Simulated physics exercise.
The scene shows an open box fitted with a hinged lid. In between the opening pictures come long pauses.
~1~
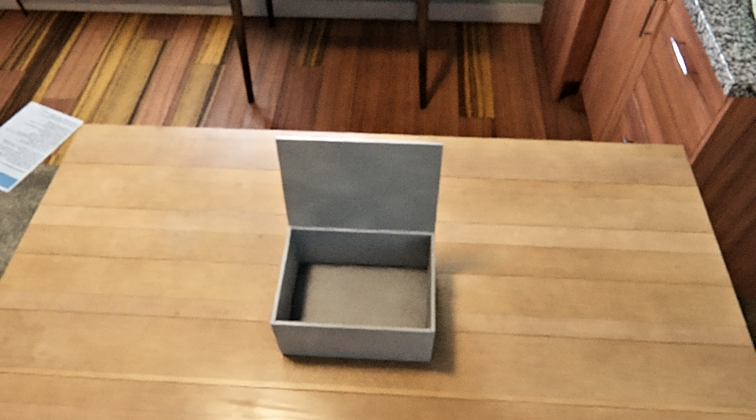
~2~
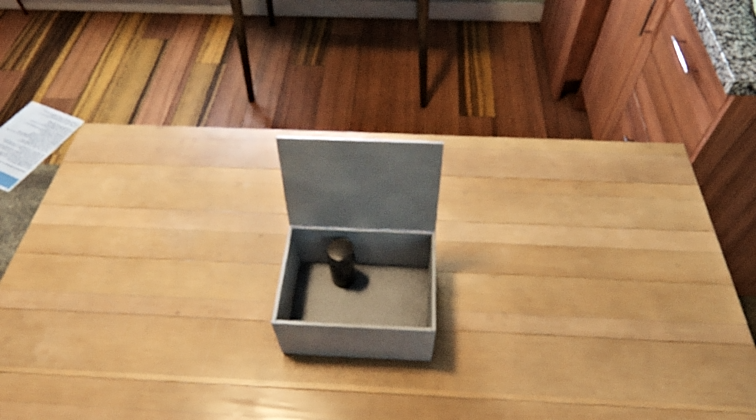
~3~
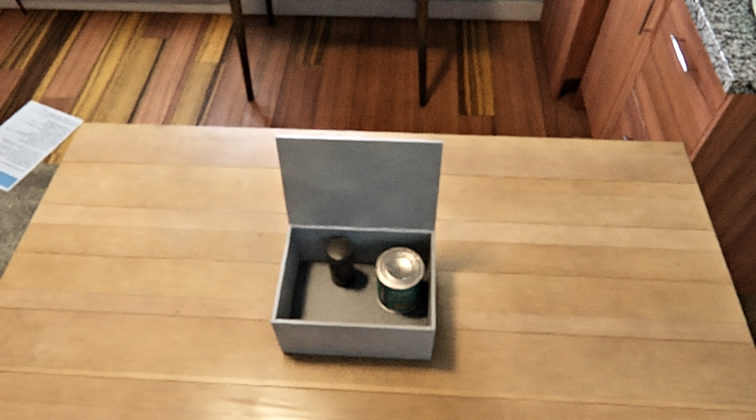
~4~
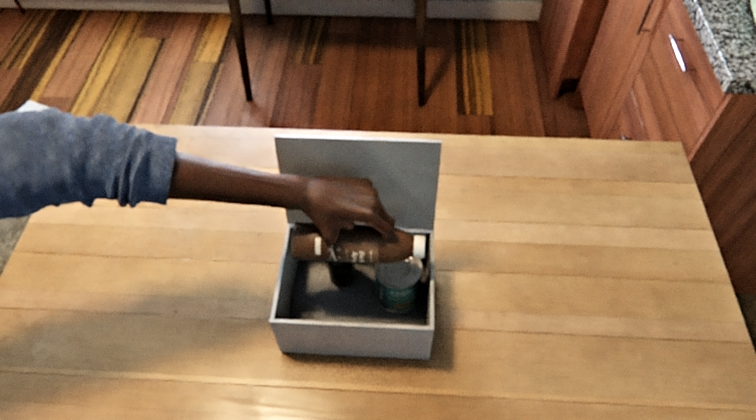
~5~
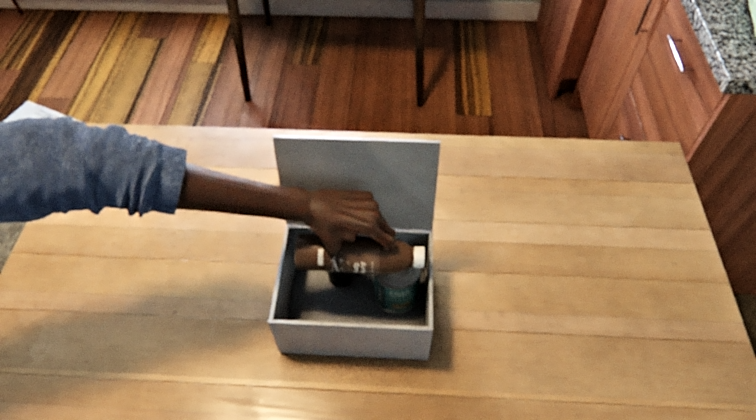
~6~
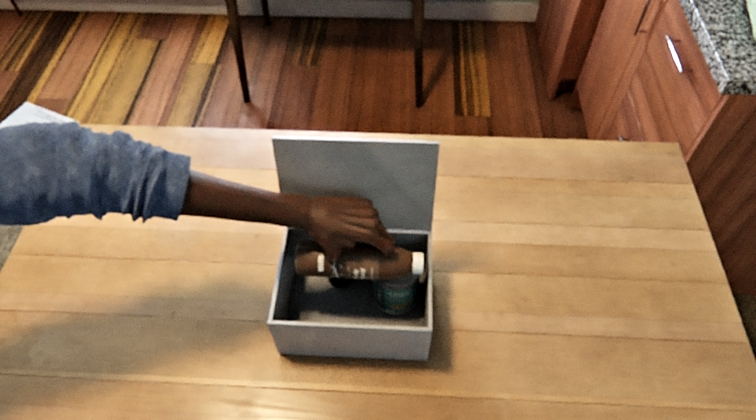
At first, an open gray box with a hinged lid sits empty on a wooden table. A small black shaker appears inside, then a round can beside it on the right. A hand reaches in from the left, holding a brown bottle sideways over them, and lowers it slightly into the box, still gripping it.
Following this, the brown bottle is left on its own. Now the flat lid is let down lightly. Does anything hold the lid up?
Box ends shut.
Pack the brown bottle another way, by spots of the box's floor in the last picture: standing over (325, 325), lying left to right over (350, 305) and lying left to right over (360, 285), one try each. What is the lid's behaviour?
Case one lid open, case two lid shut, case three lid shut.
Then, 0.60 s after the last picture, brown bottle rolled well along near (360, 325).
Then, 1.50 s after the last picture, lid 65° above the rim; brown bottle rolled well along near (358, 326).
Then, 2.00 s after the last picture, lid 20° above the rim; brown bottle rolled well along near (358, 326).
At rest, lid shut; moved from the start, brown bottle; the other 2 in place. Seen from the same camera at the end, brown bottle near (358, 326).
